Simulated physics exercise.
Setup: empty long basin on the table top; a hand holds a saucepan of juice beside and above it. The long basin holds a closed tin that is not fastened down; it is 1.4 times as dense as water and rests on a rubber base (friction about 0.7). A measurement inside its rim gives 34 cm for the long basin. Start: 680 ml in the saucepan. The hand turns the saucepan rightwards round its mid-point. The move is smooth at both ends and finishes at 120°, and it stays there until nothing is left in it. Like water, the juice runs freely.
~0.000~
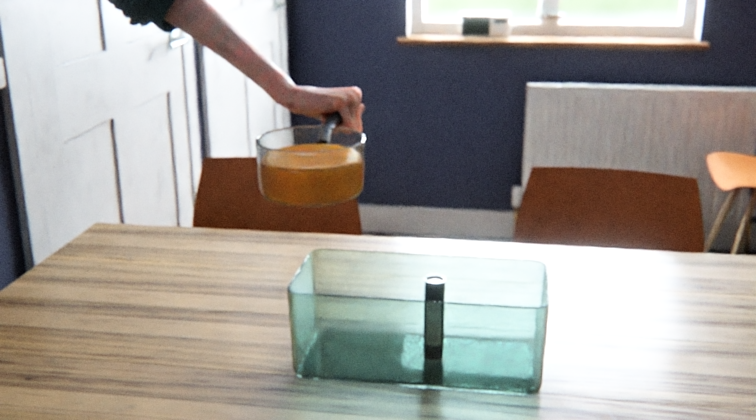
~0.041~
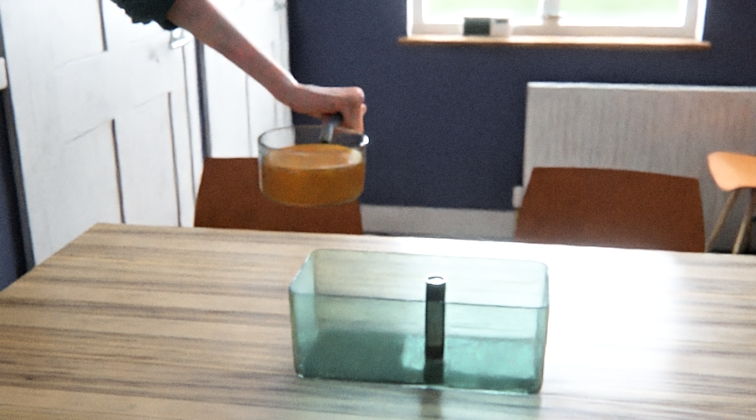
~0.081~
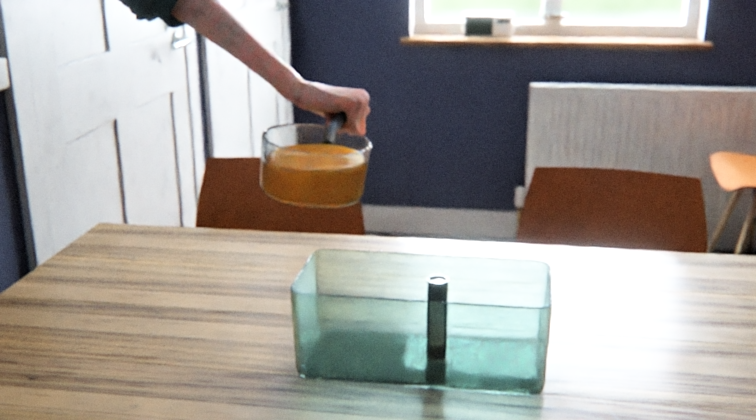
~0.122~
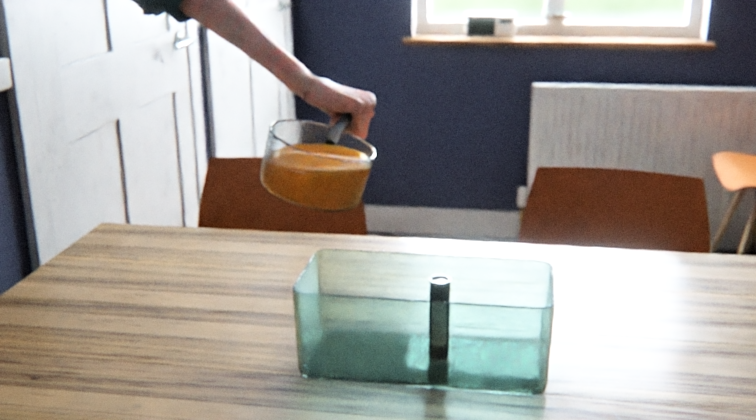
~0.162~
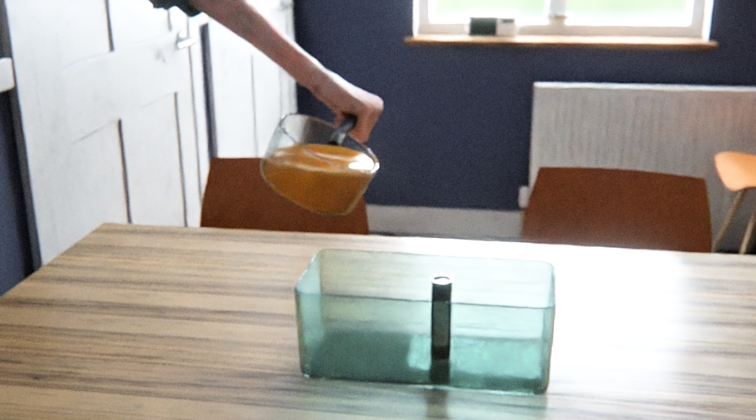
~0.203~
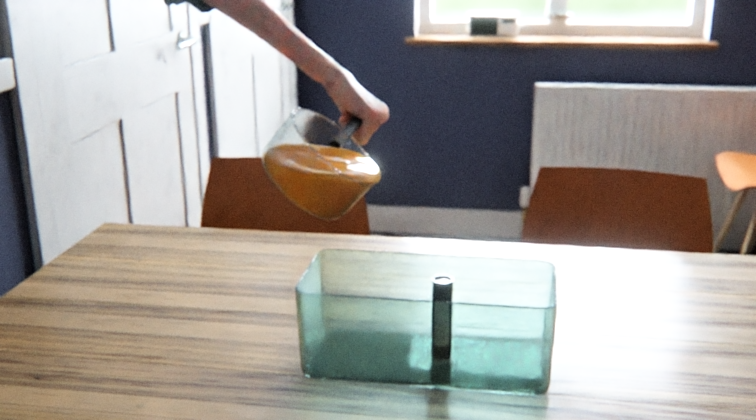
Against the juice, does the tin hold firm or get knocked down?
It never tumbles.
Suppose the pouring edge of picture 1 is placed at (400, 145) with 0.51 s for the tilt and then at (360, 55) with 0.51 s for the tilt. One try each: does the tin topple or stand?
Run one: It tumbles. Run two: It tumbles.
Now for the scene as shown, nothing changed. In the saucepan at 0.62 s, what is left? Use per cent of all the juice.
Around 1 in a hundred.
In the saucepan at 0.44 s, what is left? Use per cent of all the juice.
Close to 14 in a hundred.
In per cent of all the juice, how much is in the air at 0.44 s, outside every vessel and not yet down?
48 %.
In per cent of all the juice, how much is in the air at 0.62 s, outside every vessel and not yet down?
Close to 4 %.
Then, 0.44 s in, the tilt is 115° and 13 per cent is still to pour; the tin stands where it began.
Then, 0.62 s in, the tilt is 120° and 1 per cent is still to pour; the tin stands where it began.
Then, 0.81 s in, the tilt is 120° and 0 per cent is still to pour; the tin stands where it began.
Then, 1.01 s in, the tilt is 120° and 0 per cent is still to pour; the tin stands where it began.
Finally, the tin stands where it began.
